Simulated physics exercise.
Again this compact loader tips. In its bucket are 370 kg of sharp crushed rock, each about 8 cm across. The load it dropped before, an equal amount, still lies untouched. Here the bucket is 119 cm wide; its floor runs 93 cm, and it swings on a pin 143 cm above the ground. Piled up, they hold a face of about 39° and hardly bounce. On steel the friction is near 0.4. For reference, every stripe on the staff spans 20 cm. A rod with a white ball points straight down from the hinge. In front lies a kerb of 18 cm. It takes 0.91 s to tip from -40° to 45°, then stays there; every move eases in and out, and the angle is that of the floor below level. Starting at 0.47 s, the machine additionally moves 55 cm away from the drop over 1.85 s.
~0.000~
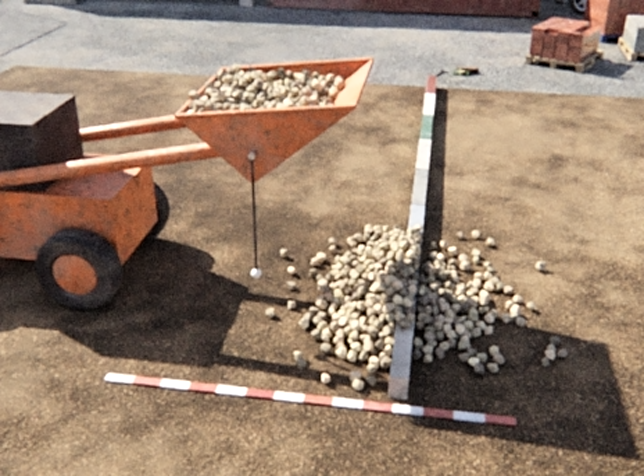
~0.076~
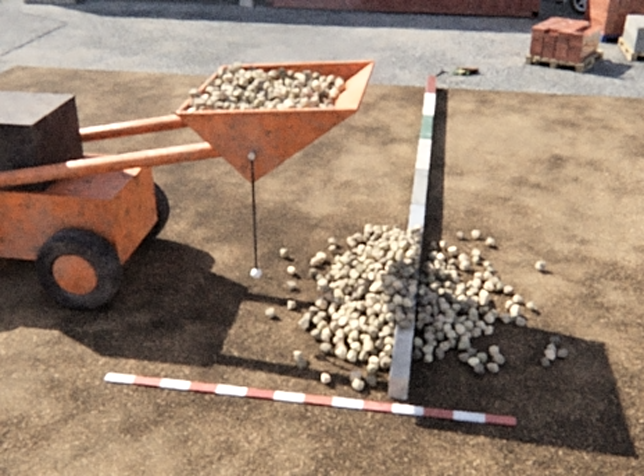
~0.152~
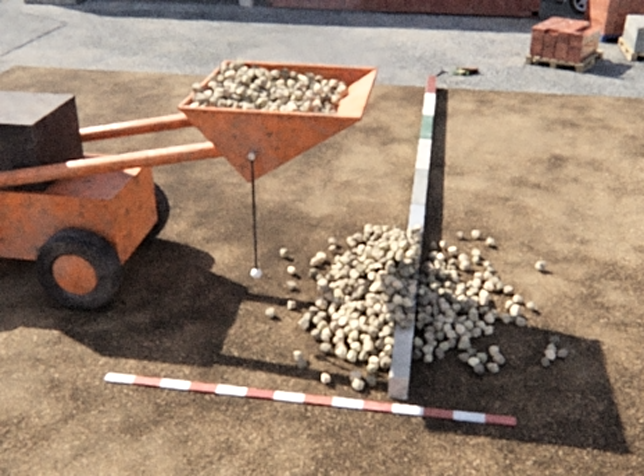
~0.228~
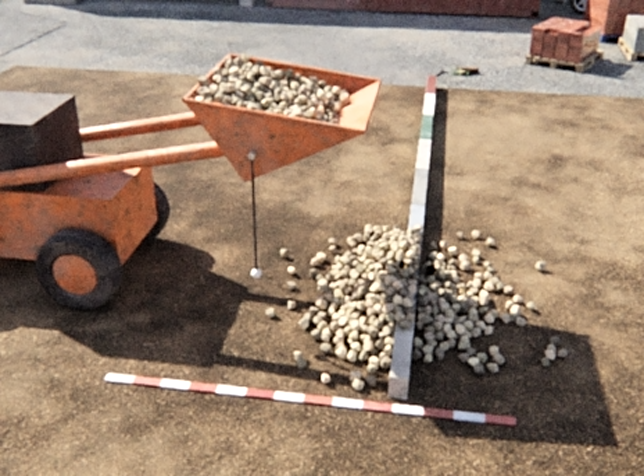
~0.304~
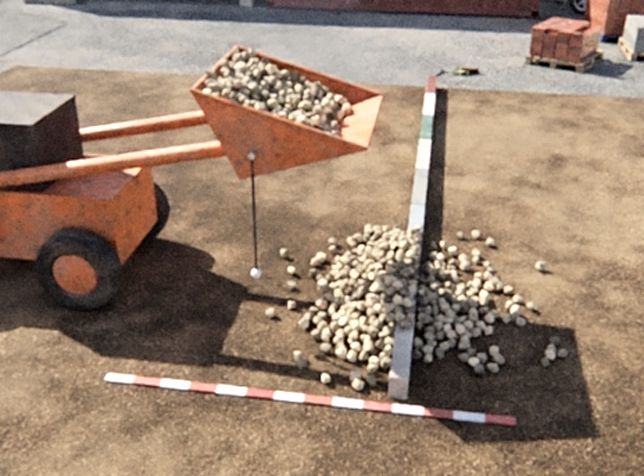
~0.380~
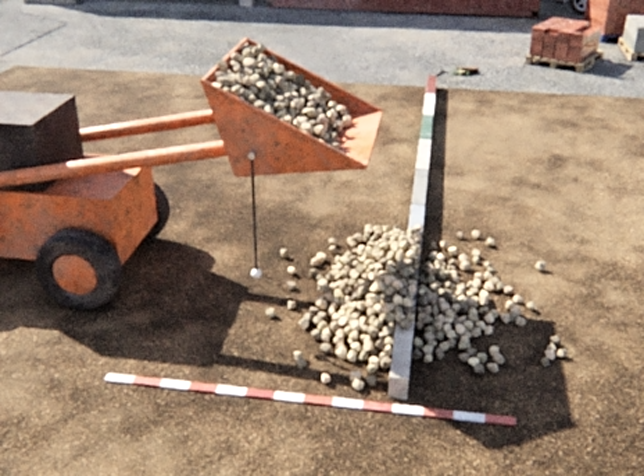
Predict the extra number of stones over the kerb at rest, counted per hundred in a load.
About 1 more per hundred stones.
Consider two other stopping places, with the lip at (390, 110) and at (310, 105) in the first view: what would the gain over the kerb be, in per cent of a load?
Roughly 20 per cent, then 0 per cent.
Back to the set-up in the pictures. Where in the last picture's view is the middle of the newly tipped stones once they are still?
I'd point to about (343, 277).
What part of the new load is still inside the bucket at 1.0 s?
Close to 60 per cent of the load.
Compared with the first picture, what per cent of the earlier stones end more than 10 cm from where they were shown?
Near 0 per cent, I reckon.
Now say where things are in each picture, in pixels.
The bucket is at -40°, its lip at (355, 107); the top of the load is at (268, 78). The earlier load is highest near (397, 267), 32 cm above ground level, 73 % on this side of the kerb, 27 % over the kerb, in the first frame.
The bucket is at -38°, its lip at (357, 110); the top of the load is at (260, 75); the stones move at 0.2 m/s on average, in the second frame.
The bucket is at -34°, its lip at (361, 118); the top of the load is at (231, 70); the stones move at 0.3 m/s on average, in the third frame.
Lip at (365, 132), floor tilted -27°, highest stones at (233, 65); the stones move at 0.4 m/s on average, in the fourth frame.
Lip at (367, 149), floor tilted -18°, highest stones at (240, 59); the stones move at 0.5 m/s on average, in the fifth frame.
Lip at (367, 168), floor tilted -8°, highest stones at (248, 53); the stones move at 0.6 m/s on average, in the sixth frame.
After 0.7 s the floor is at 31°; in per cent of one load, 100 in the bucket, 73 on this side of the kerb, 27 over the kerb; the foremost stones are at (544, 327).
After 1.0 s the floor is at 45°; in per cent of one load, 60 in the bucket, 112 on this side of the kerb, 27 over the kerb; the foremost stones are at (544, 327).
After 2.8 s the floor is at 45°; in per cent of one load, 0 in the bucket, 172 on this side of the kerb, 28 over the kerb; the foremost stones are at (544, 327).
After 5.4 s the floor is at 45°; in per cent of one load, 0 in the bucket, 172 on this side of the kerb, 28 over the kerb; the foremost stones are at (544, 327). Net gain over the kerb, 1.
